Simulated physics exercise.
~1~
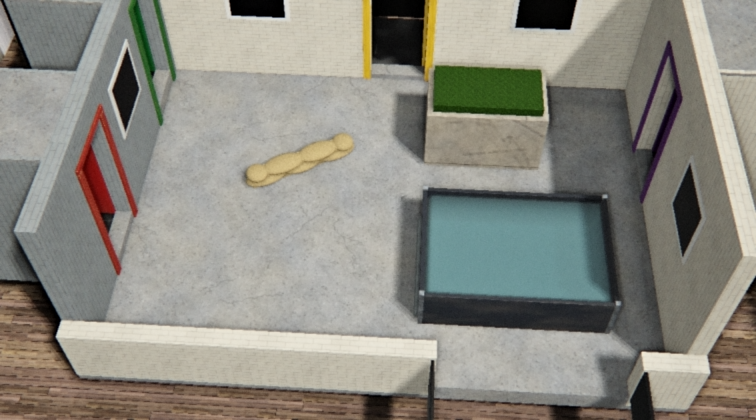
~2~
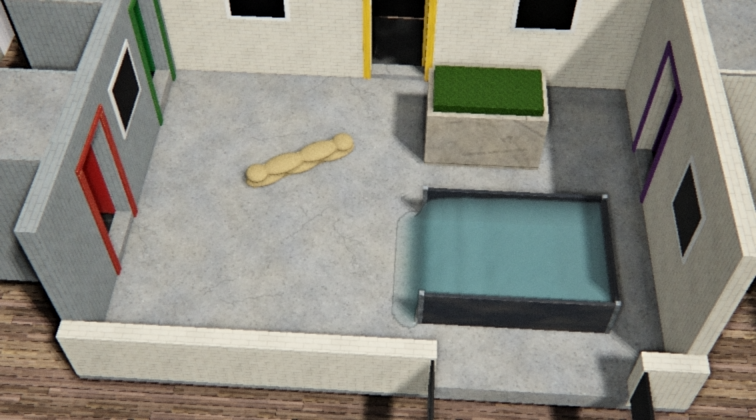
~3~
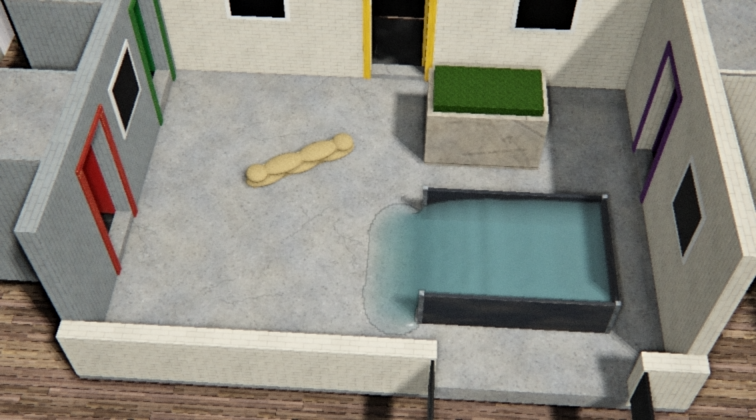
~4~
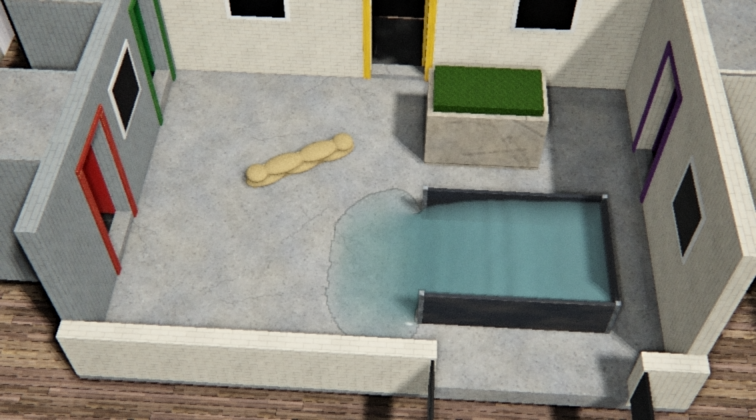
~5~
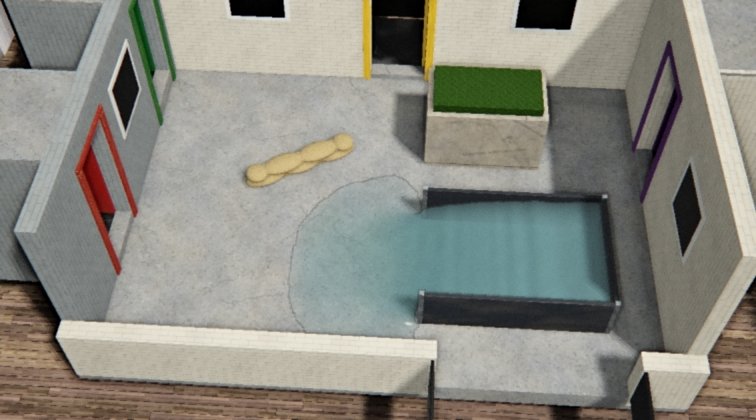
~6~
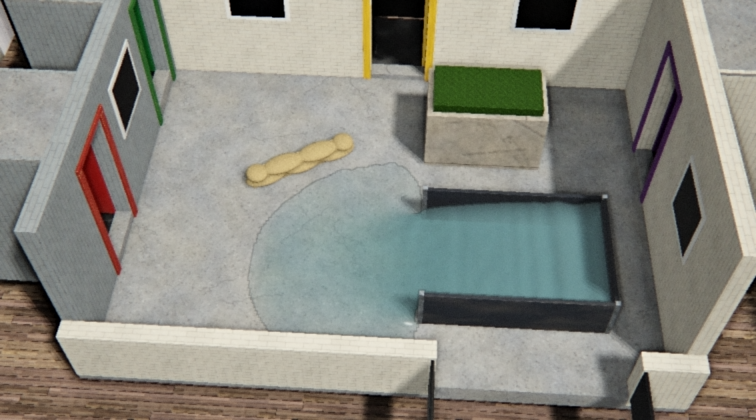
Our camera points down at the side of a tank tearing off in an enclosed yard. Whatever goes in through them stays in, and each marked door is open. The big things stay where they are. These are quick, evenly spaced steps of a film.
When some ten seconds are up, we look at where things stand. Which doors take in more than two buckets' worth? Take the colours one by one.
One by one: I expect the purple door to see two buckets at most. I expect the yellow door to see two buckets at most. I expect the green door to see two buckets at most. I expect the red door to see over two buckets.
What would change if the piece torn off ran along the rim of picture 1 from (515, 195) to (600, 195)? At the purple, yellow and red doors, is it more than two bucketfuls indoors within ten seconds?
Log - purple runs over the limit, yellow keeps within bounds, red keeps within bounds.
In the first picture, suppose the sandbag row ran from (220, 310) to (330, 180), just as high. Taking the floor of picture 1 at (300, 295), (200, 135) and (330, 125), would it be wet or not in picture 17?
The three points come out soaked, untouched and soaked.
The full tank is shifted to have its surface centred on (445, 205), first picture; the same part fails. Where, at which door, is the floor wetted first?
Answer: The one in red.
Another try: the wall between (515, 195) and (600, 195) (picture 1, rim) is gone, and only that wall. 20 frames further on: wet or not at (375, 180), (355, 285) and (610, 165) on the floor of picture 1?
Point by point: Swamped, untouched and swamped.
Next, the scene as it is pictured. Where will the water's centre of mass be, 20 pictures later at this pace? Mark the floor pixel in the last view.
My guess is about (292, 258).
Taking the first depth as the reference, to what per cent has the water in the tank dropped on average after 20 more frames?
My reading is roughly 24 in a hundred.
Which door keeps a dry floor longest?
Result: The one in purple.
A moment on, water covers 35 % of the floor; the purple door not reached, the yellow door not reached, the green door not reached, the red door wet at the sill, nothing in.
Next, water covers 40 % of the floor; the purple door not reached, the yellow door not reached, the green door not reached, the red door under two buckets in.
Then, water covers 50 % of the floor; the purple door not reached, the yellow door not reached, the green door wet at the sill, nothing in, the red door far over two buckets in.
Later, water covers 65 % of the floor; the purple door not reached, the yellow door wet at the sill, nothing in, the green door wet at the sill, nothing in, the red door far over two buckets in.
In the end, water covers 95 % of the floor; the purple door wet at the sill, nothing in, the yellow door wet at the sill, nothing in, the green door wet at the sill, nothing in, the red door far over two buckets in.
